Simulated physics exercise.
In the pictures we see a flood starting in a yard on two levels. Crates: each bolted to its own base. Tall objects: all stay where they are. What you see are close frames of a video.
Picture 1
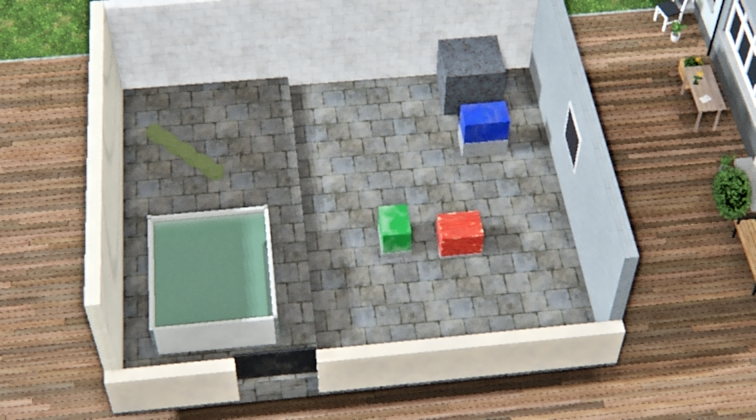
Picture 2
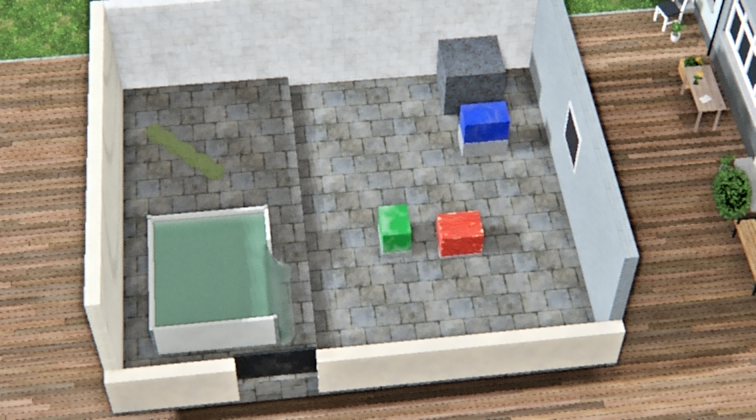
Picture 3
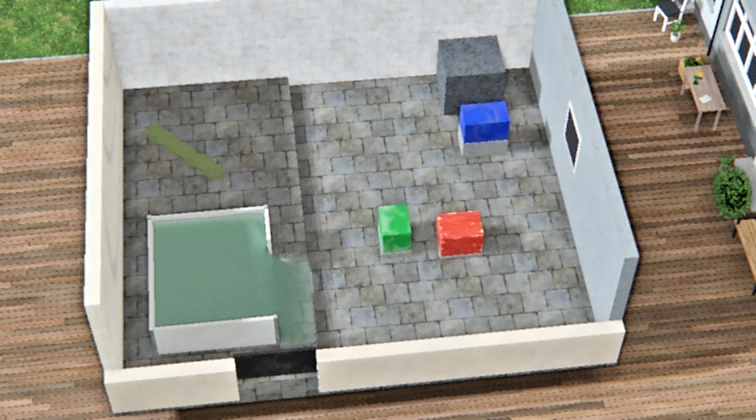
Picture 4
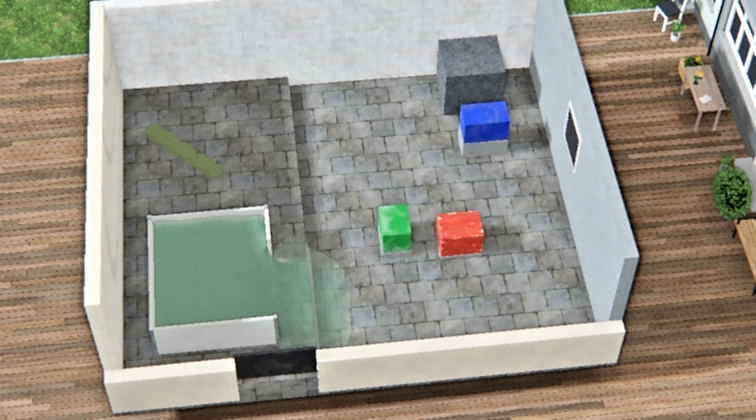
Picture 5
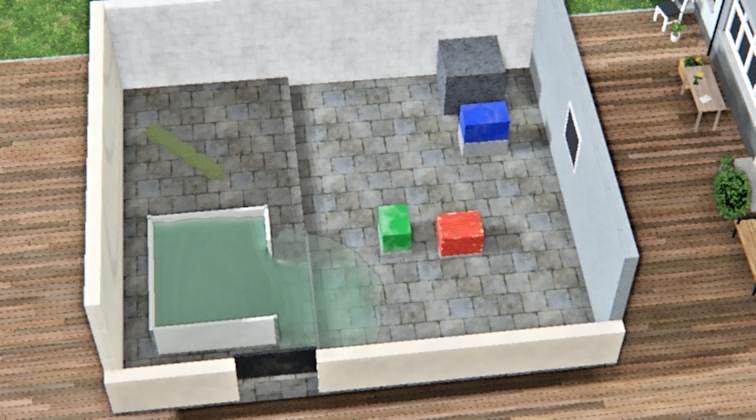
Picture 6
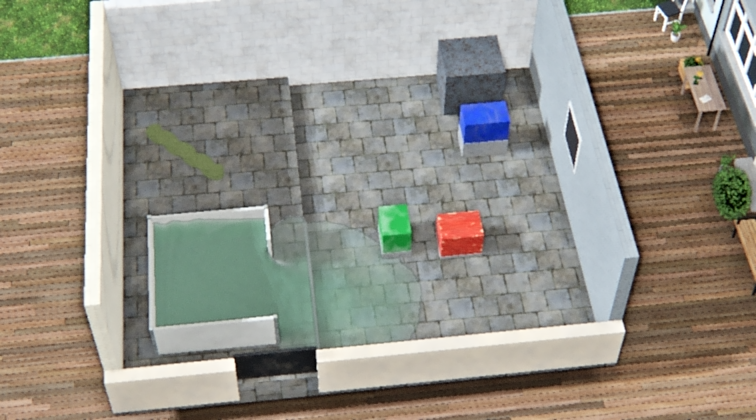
Greenish water pouring from the right side of a white-walled tank and spreading rightward across paving below green and red blocks.
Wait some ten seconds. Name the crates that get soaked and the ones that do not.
The red crate gets soaked; the blue crate does not get soaked; the green crate gets soaked.
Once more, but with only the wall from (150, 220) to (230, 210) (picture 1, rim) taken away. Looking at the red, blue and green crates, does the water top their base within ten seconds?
In my view the red crate gets reached; as for the blue crate, it is never reached; the green crate is never reached.
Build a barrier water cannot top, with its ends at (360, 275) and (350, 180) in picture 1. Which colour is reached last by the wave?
Answer: The one in blue.
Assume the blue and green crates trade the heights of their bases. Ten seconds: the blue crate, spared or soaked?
My reading: Blue gets wet.
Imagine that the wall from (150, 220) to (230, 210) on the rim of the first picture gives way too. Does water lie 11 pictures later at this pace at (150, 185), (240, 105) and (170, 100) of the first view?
Place one: Reached by the flood. Place two: Reached by the flood. Place three: Reached by the flood.
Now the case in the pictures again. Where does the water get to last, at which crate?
My guess: The blue crate.
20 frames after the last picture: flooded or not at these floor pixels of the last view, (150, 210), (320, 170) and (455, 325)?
First spared, second inundated, third inundated.
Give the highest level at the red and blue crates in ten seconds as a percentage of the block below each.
Roughly 260 percent, then 60 percent.
A moment on, water covers 25 % of the floor; the red crate water round its plinth, the blue crate not reached, the green crate water round its plinth.
Next, water covers 35 % of the floor; the red crate water round its plinth, the blue crate not reached, the green crate water round its plinth.
Then, water covers 50 % of the floor; the red crate water round its plinth, the blue crate water round its plinth, the green crate water round its plinth.
Later, water covers 65 % of the floor; the red crate water round its plinth, the blue crate water round its plinth, the green crate water round its plinth.
In the end, water covers 65 % of the floor; the red crate was topped, the blue crate stayed above the water, the green crate was topped.
